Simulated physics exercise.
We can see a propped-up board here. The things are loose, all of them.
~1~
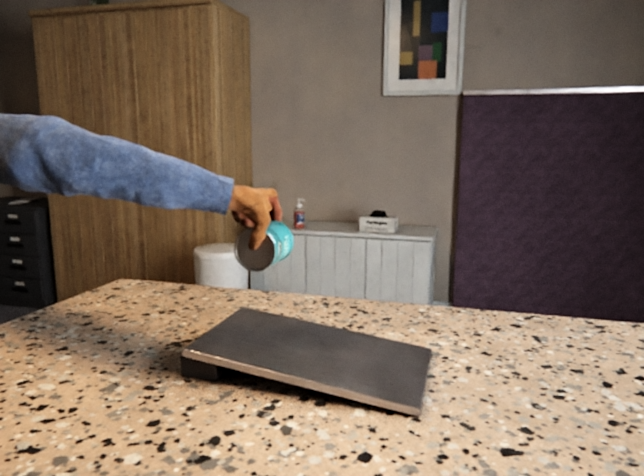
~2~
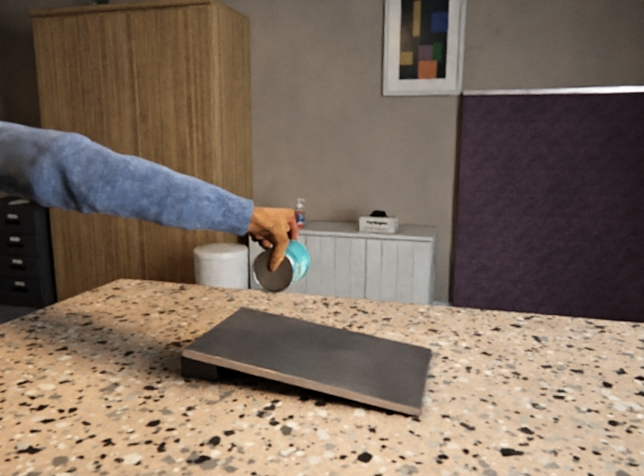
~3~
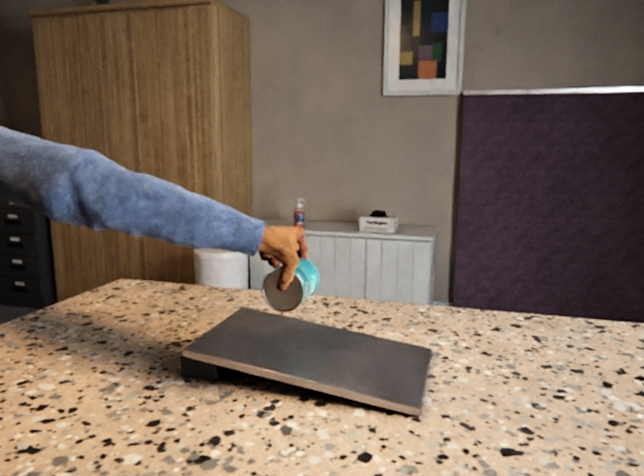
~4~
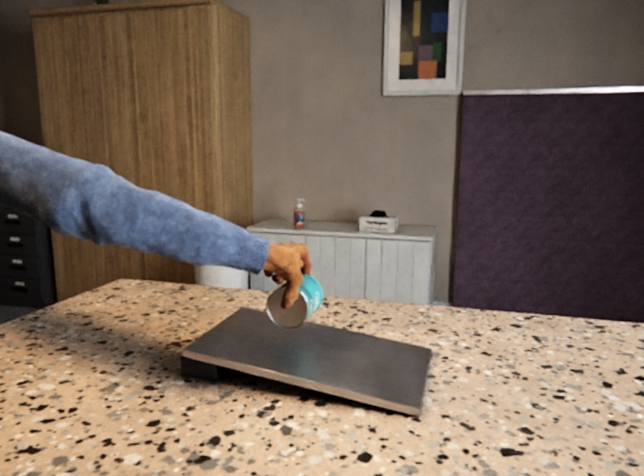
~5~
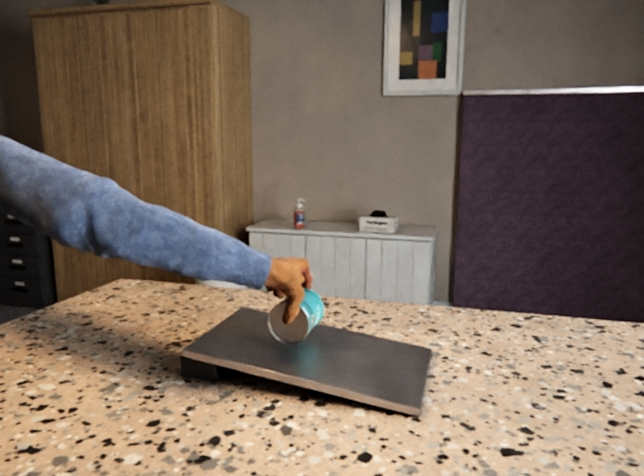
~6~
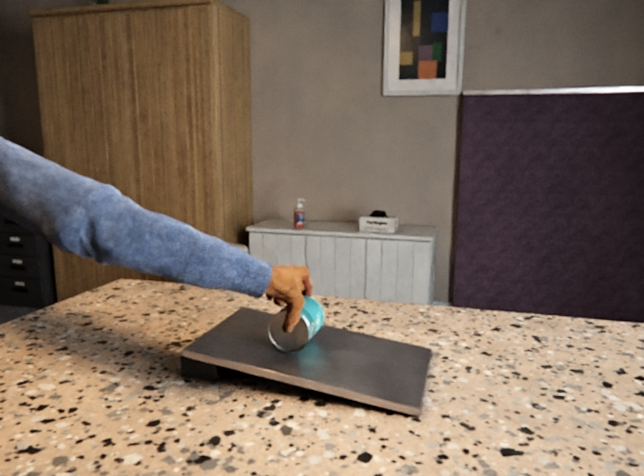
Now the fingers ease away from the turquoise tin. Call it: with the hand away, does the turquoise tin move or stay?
It moves down the board.
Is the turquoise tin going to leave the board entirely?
Result: The turquoise tin does not stay on top.
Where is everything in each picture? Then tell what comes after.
The first frame shows on its way; turquoise tin (264, 246).
The second frame shows on its way; turquoise tin (282, 266).
The third frame shows on its way; turquoise tin (291, 284).
The fourth frame shows on its way; turquoise tin (295, 301).
The fifth frame shows on its way; turquoise tin (296, 315).
The sixth frame shows in place under the hand; turquoise tin (296, 323).
Then, 1.00 s later than the last frame, turquoise tin now off the board.
Then, 1.80 s later than the last frame, things are still on the move.
Then, 2.40 s later than the last frame, as before.
When it is over, off the board, turquoise tin. The turquoise tin slides or rolls down.
